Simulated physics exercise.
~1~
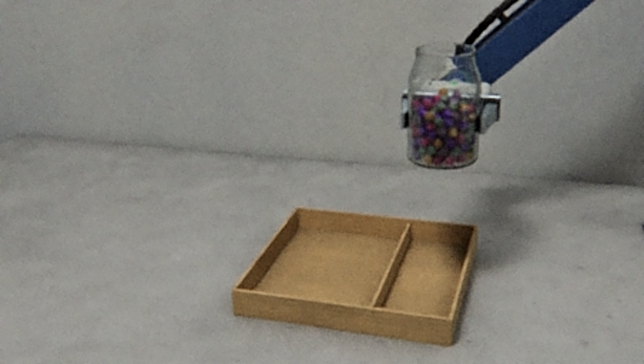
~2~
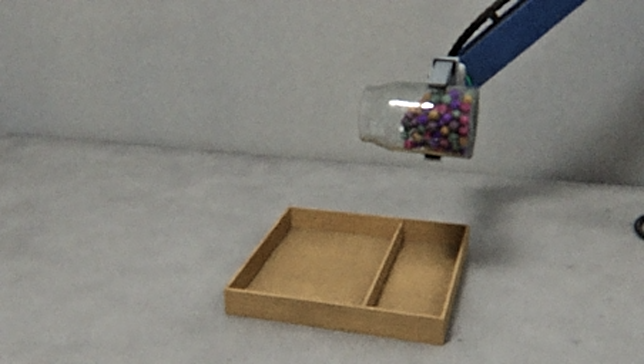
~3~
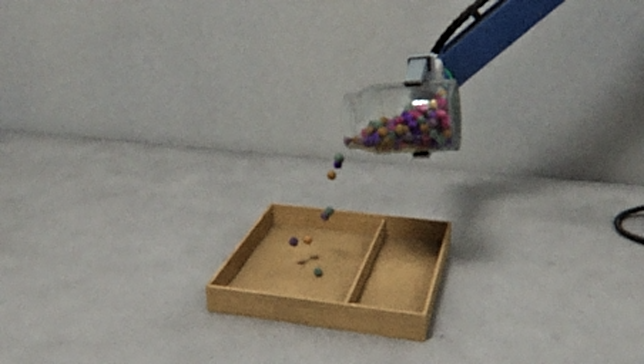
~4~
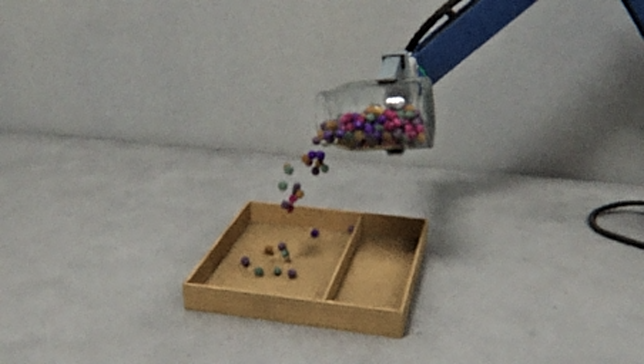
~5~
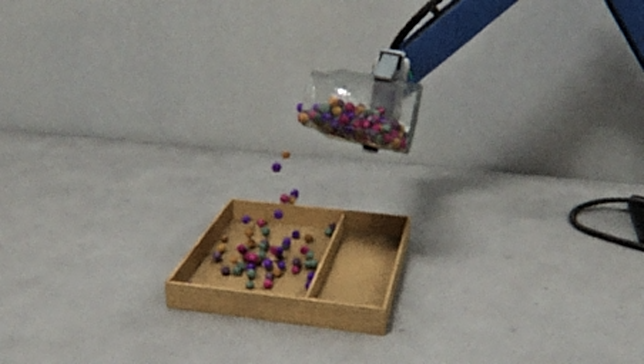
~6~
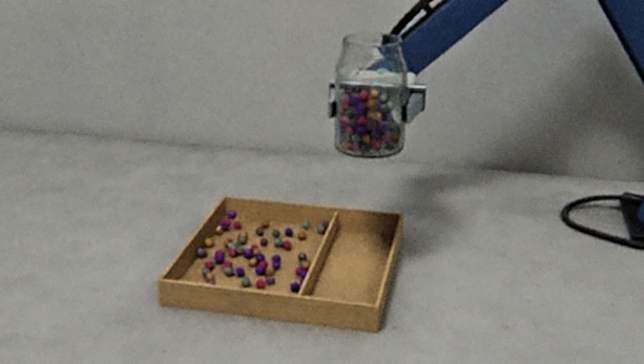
A robot arm tips a jar, spills some colourful balls into a divided tray, then rights it.
